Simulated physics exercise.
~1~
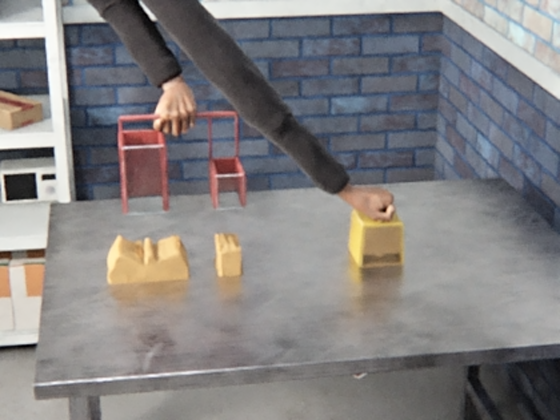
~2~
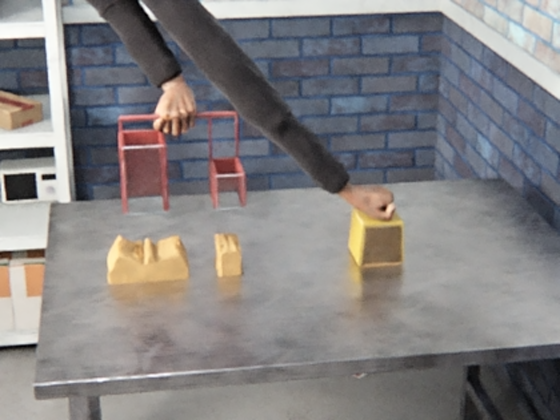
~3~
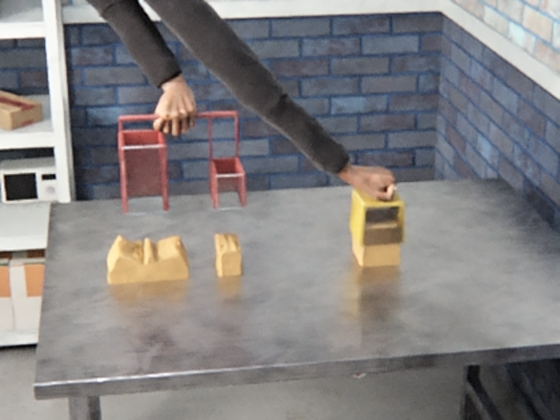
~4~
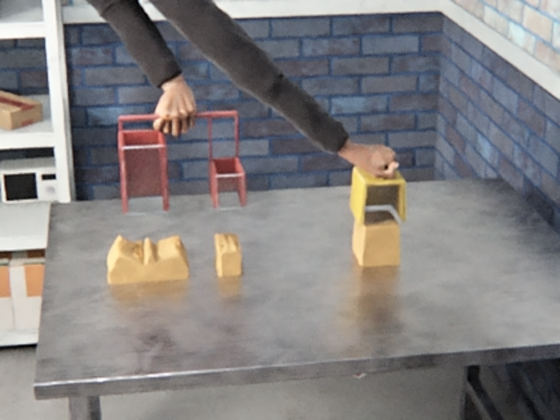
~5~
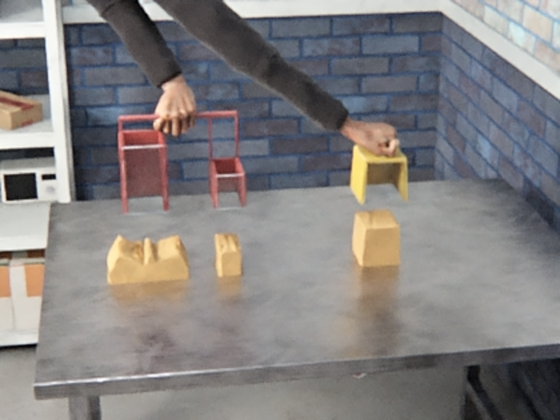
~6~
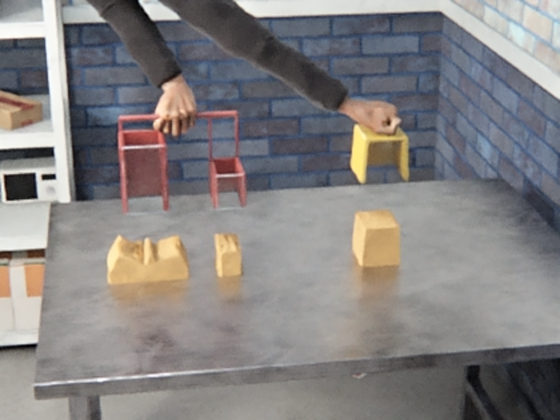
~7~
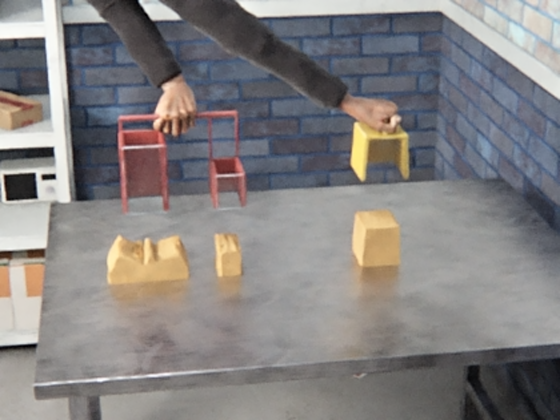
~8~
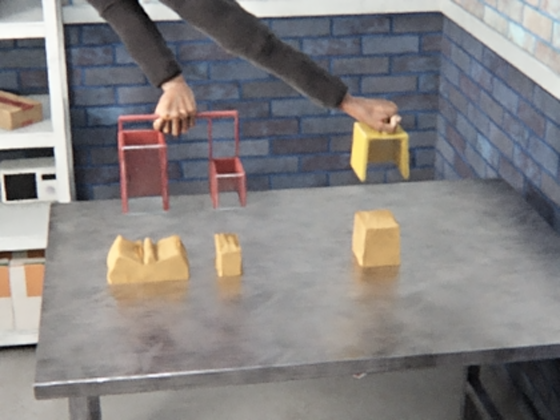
A hand lifts a yellow tin off the table, leaving a block of sand standing.
